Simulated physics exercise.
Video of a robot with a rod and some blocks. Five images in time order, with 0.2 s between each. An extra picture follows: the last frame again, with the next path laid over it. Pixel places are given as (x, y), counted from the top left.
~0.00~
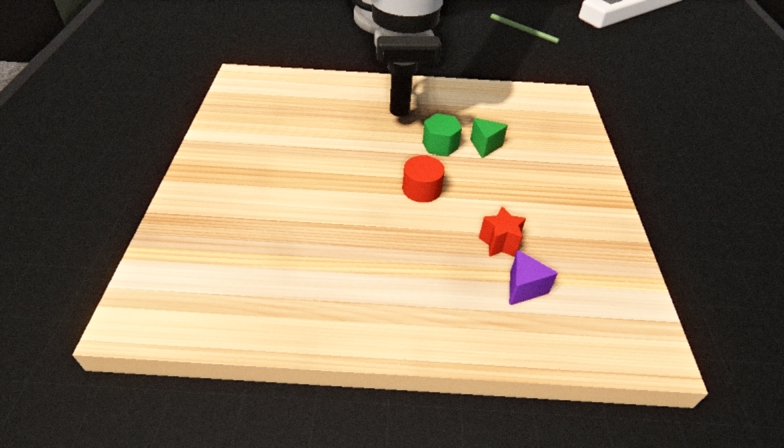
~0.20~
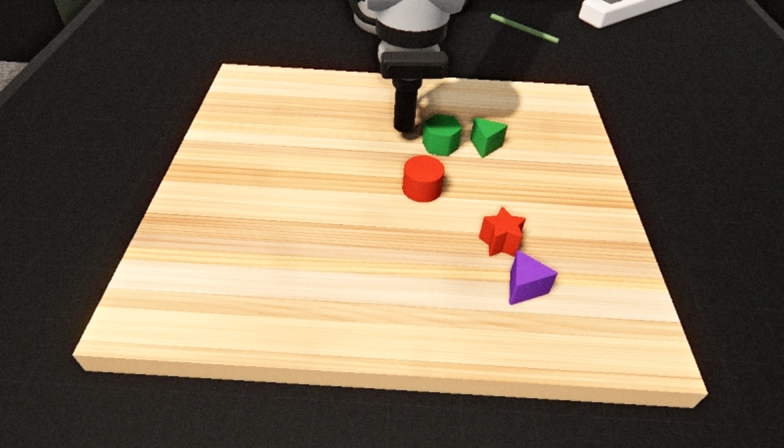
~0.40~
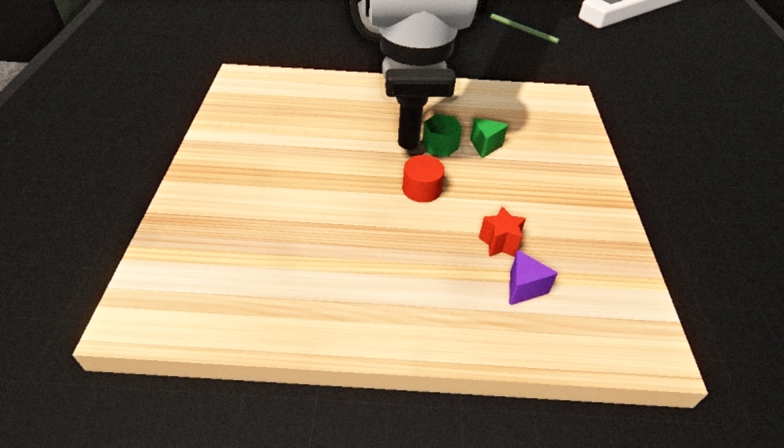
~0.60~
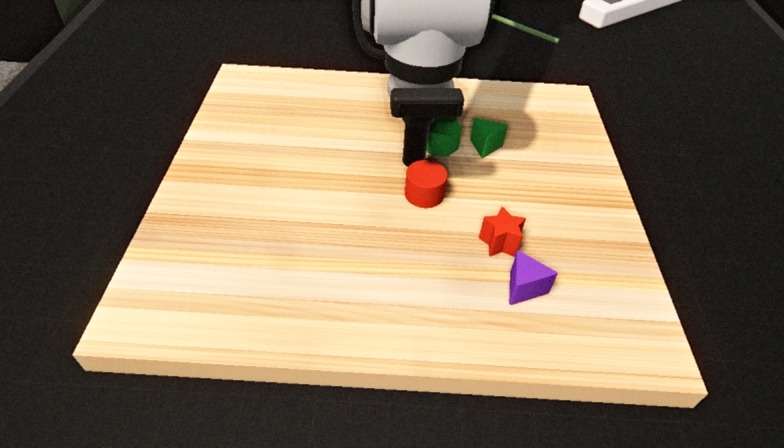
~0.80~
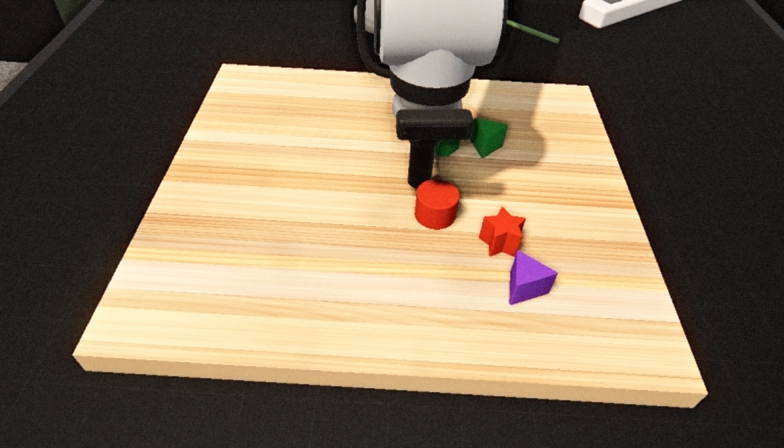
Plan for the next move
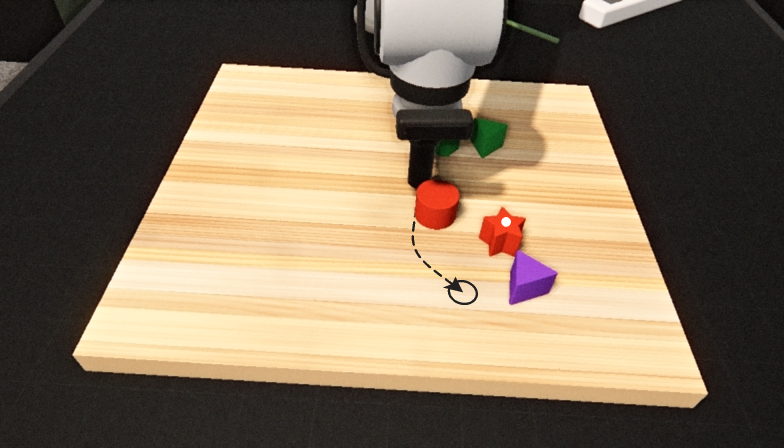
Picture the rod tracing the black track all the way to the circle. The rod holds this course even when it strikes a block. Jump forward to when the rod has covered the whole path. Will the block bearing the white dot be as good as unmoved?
Going by the path, yes.
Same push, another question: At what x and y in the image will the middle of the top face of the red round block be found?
(451, 217)
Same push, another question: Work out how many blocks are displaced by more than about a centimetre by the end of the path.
One gets moved.
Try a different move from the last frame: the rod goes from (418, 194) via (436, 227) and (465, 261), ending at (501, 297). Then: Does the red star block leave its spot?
It seems so.
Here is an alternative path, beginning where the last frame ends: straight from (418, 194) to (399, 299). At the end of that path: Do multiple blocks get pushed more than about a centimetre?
Going by the path, no.
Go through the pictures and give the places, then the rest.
The first frame shows tip of the rod (400, 111), middles of tops, red round block (424, 168), red star block (506, 222).
The second frame shows rod (404, 127), nothing pushed.
The third frame shows rod (409, 143), nothing pushed.
The fourth frame shows rod (414, 162), red round block (427, 173).
The fifth frame shows rod (419, 182), red round block (438, 193), red star block (506, 222).
The line goes from (418, 194) through (414, 227) and (424, 262) to (463, 292); the dot is on the red star block.
On the path given first. One third of the way, rod (415, 214); red round block (450, 215).
Two thirds of the way, rod (426, 250); red round block (451, 217).
At the end, rod (466, 280); red round block (451, 217); red star block unmoved.
